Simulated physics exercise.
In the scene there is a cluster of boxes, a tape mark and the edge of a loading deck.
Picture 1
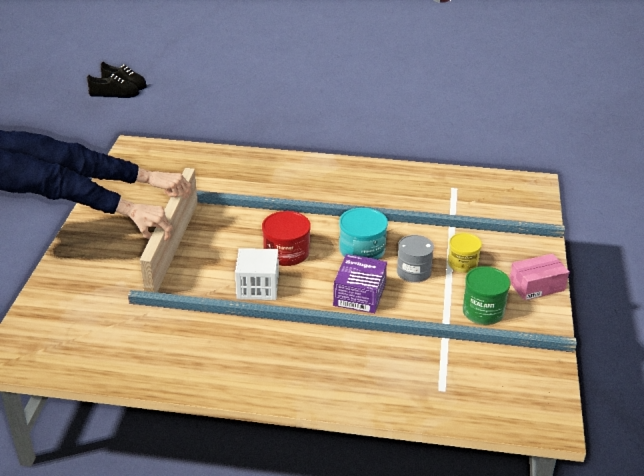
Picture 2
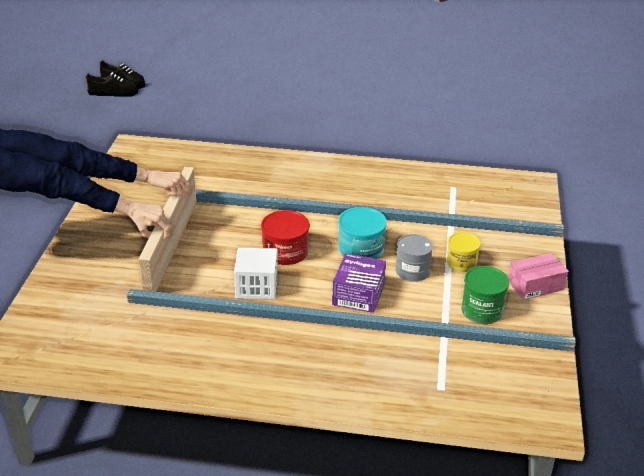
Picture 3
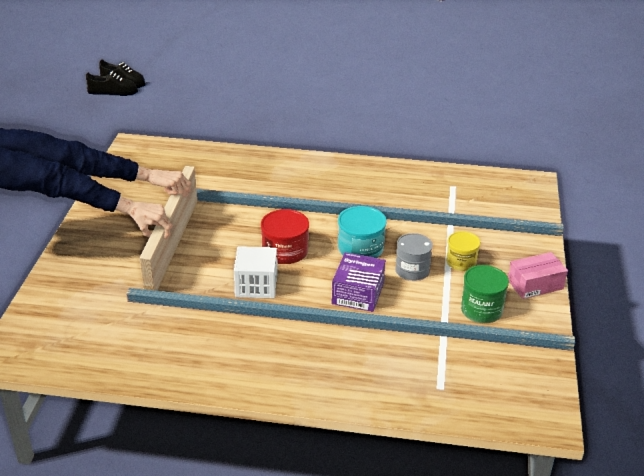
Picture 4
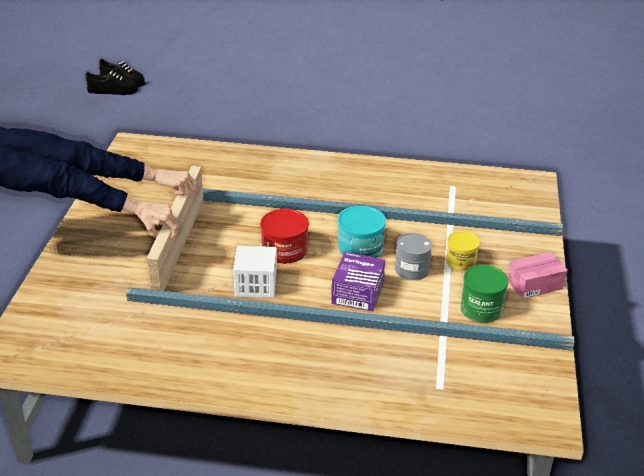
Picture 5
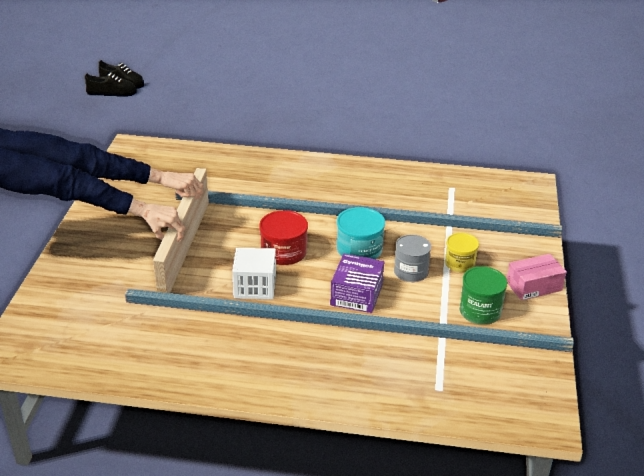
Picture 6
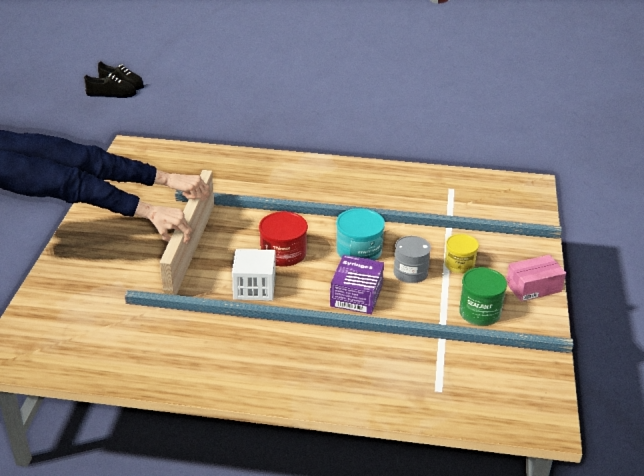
Two hands held a wooden plank upright on a table and slid it slightly to the right between two blue rails, while the colorful tubs and boxes in front of it stayed put.
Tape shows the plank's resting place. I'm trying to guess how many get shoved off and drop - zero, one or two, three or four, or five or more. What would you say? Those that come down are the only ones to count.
Fallen: None.
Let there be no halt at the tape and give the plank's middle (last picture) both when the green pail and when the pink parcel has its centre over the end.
I'd put it close to (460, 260), and close to (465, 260) for the other one.
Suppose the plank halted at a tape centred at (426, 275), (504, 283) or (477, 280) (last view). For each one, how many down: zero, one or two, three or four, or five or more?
Result per tape, in order - no fall at all / just one or two / one or two.
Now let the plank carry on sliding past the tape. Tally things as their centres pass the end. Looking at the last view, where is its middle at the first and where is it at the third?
About (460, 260), then about (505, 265).
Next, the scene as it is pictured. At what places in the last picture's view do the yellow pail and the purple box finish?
In the last picture the yellow pail sits around (508, 256) and the purple box around (507, 307).
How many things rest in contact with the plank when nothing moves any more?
It's 3 of them.
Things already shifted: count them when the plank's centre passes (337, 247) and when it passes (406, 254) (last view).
That gives 4 for the first and 7 for the second.
Soon after, none off yet; pink parcel at rest near (535, 278); green pail at rest near (482, 297); yellow pail at rest near (461, 254).
In the end, the number that fall off is zero.
